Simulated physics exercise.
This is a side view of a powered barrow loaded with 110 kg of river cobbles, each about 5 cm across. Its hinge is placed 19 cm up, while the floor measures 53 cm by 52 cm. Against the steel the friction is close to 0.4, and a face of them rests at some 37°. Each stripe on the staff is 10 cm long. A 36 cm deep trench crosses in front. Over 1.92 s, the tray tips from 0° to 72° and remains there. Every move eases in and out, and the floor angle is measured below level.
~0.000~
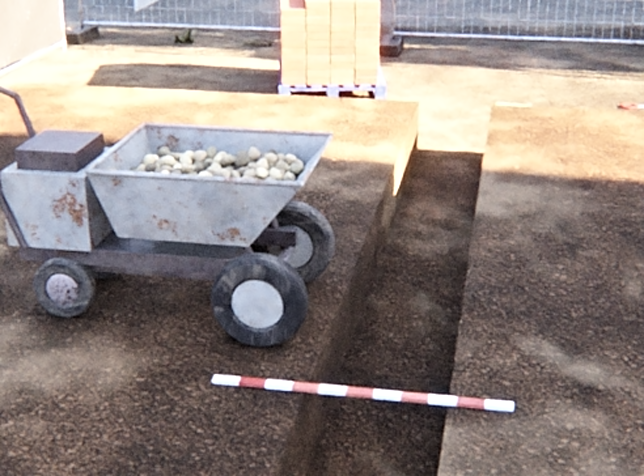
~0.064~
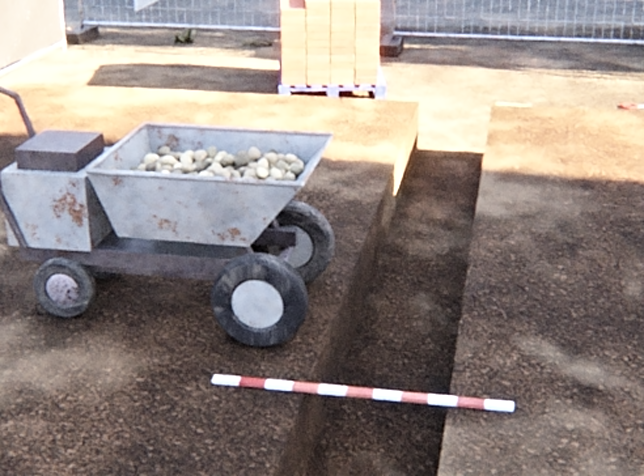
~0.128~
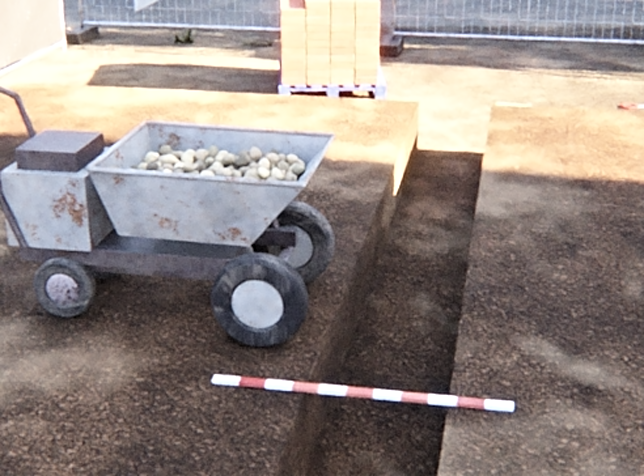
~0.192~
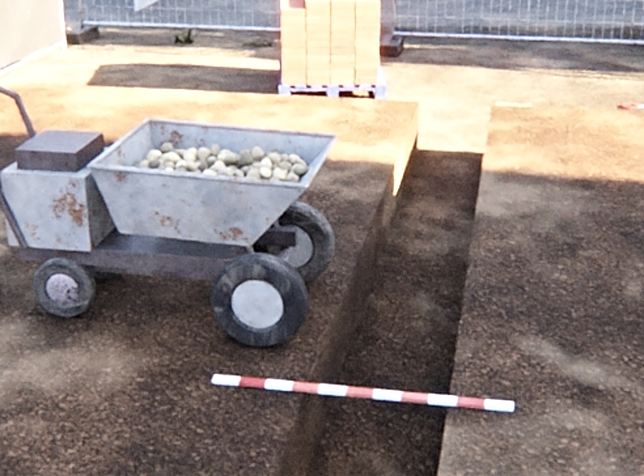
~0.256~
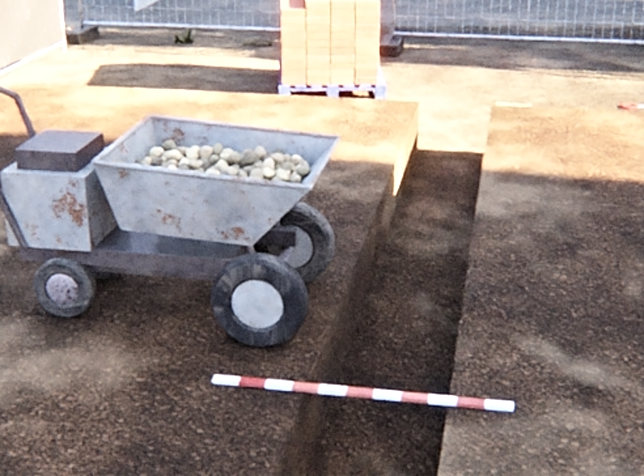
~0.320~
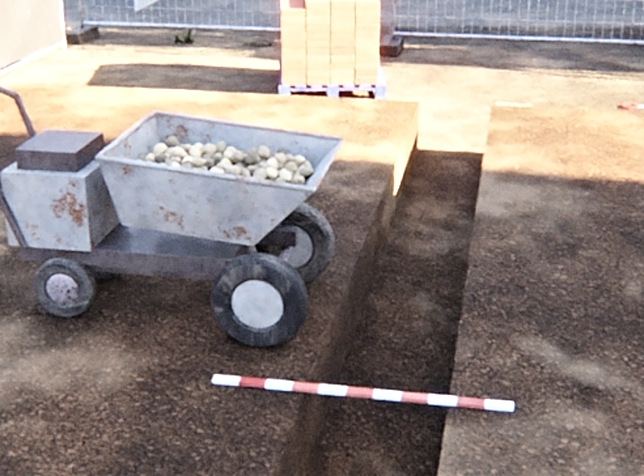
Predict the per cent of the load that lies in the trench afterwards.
79 per cent.
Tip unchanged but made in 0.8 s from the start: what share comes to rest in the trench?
Estimate: About 60 %.
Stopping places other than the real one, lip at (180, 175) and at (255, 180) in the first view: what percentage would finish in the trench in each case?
It'd be around 80 per cent and after that around 100 per cent.
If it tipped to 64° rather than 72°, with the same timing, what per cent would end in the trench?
Share in trench: Approx. 85%.
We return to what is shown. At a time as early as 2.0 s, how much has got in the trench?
Around 45 per cent of it.
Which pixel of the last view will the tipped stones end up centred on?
Resting centre: About (431, 387).
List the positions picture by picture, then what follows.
The first frame shows lip at (302, 185), floor tilted 0°, highest stones at (219, 159).
The second frame shows lip at (302, 185), floor tilted 0°, highest stones at (219, 159); the stones move at 0.1 m/s on average.
In the third frame, the tray is at 1°, its lip at (304, 186); the top of the load is at (221, 158); the stones move at 0.1 m/s on average.
In the fourth frame, the tray is at 2°, its lip at (306, 187); the top of the load is at (223, 157); the stones move at 0.2 m/s on average.
The fifth frame shows lip at (310, 188), floor tilted 4°, highest stones at (206, 155); the stones move at 0.2 m/s on average.
The sixth frame shows lip at (314, 190), floor tilted 5°, highest stones at (197, 153); the stones move at 0.3 m/s on average.
After 1.4 s the floor is at 61°; 99 % in the tray, 1 % in the trench; the foremost stones are at (411, 273).
After 2.0 s the floor is at 72°; 39 % in the tray, 44 % in the trench, 17 % past the trench; the foremost stones are at (562, 349).
After 2.4 s the floor is at 72°; 15 % in the tray, 63 % in the trench, 22 % past the trench; the foremost stones are at (632, 359).
After 4.3 s the floor is at 72°; 0 % in the tray, 79 % in the trench, 21 % past the trench; the foremost stones are past the picture's edge.
